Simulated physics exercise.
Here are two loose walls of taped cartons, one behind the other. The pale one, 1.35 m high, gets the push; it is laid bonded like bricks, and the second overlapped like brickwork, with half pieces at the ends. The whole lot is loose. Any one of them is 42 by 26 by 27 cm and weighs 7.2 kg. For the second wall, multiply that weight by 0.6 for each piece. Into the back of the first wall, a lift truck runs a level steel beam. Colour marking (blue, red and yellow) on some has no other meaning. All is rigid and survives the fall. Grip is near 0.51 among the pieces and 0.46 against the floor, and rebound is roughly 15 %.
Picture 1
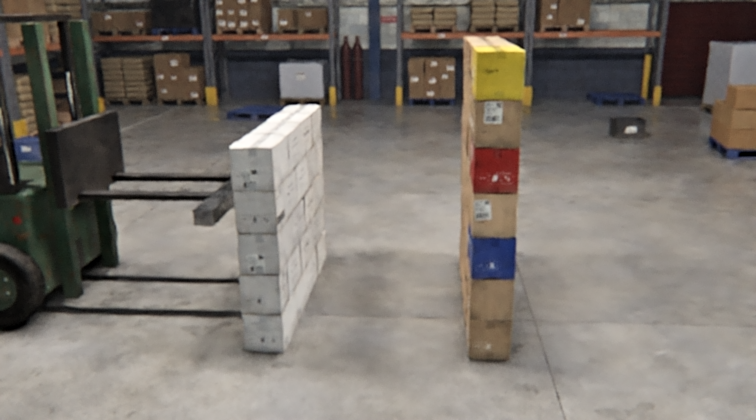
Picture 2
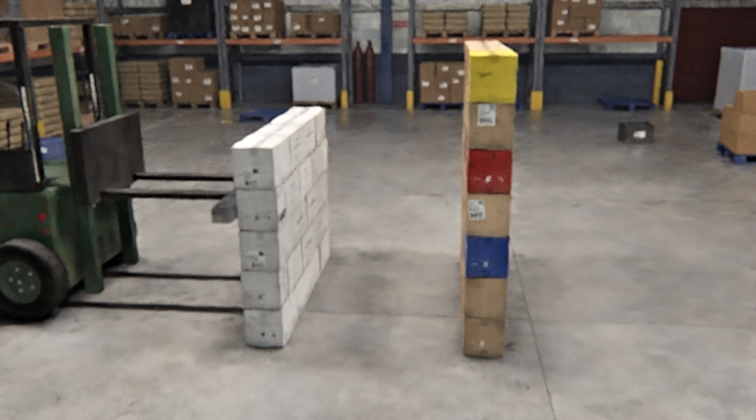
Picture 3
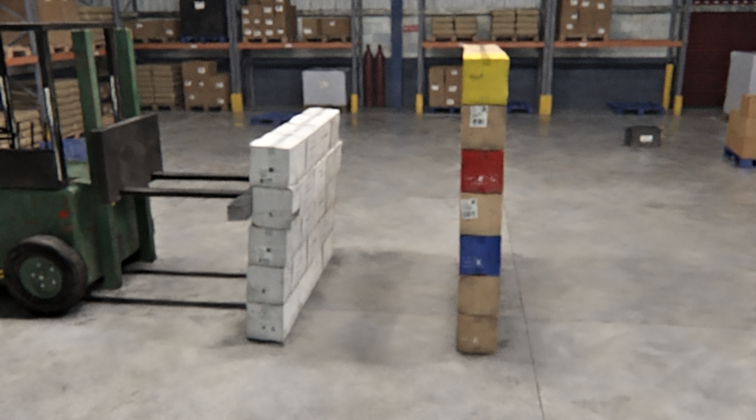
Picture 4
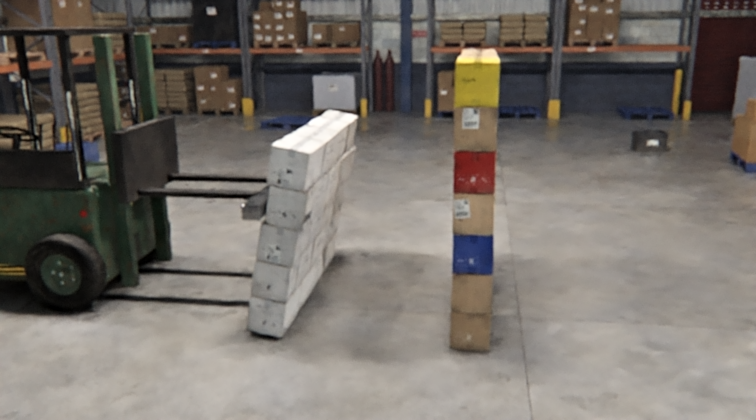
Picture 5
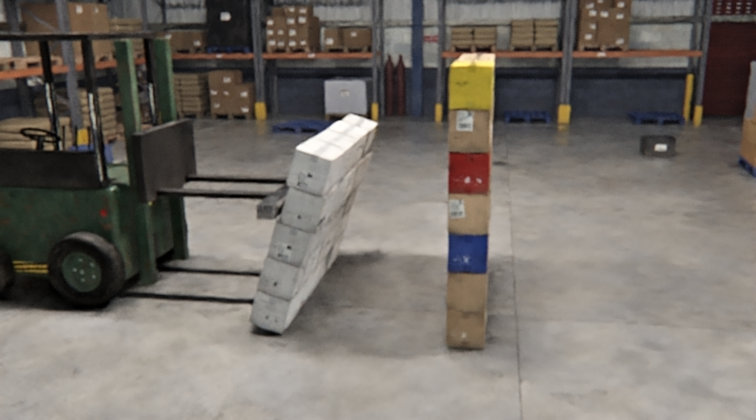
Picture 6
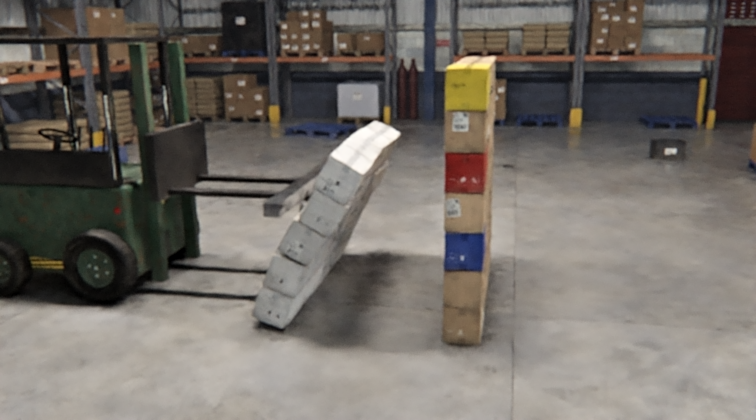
Green forklift driving right in a warehouse, its beam pushing a pale block wall into a lean toward a standing column of cartons.
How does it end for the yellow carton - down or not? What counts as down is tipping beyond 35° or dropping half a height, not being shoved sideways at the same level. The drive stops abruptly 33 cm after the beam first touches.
It ends not down.
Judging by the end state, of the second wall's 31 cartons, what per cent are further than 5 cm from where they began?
95 %.
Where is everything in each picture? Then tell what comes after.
In the first picture (places mark the middle of the side facing us; the camera moves round a little), beam (205, 219) 9 cm from the wall; yellow carton (500, 76); red carton (497, 171); blue carton (494, 259); the rest undisturbed.
The second picture shows beam (222, 216) 8 mm in; yellow carton (493, 79).
The third picture shows beam (238, 214) 10 cm in; yellow carton (485, 81); the rest undisturbed.
The fourth picture shows beam (252, 213) 20 cm in; yellow carton (477, 85); the rest undisturbed.
The fifth picture shows beam (266, 213) 30 cm in; yellow carton (471, 88); the rest undisturbed.
The sixth picture shows beam (273, 211) 33 cm in, stopped; yellow carton (466, 89); blue carton (464, 252); red carton (464, 174); the rest undisturbed.
Then, 0.28 s after the last picture, 16 of the pale wall down; none of the 31 cartons of the second wall down; yellow carton unmoved.
Then, 0.58 s after the last picture, 16 of the pale wall down; none of the 31 cartons of the second wall down, 30 disturbed; yellow carton leaning 3°; red carton leaning 3°.
At rest, 16 of the pale wall down; none of the 31 cartons of the second wall down, 31 disturbed; yellow carton shifted 7 cm; blue carton shifted 10 cm; red carton shifted 8 cm. As the last picture would show them, middles, yellow carton near (479, 87), blue carton near (479, 245).
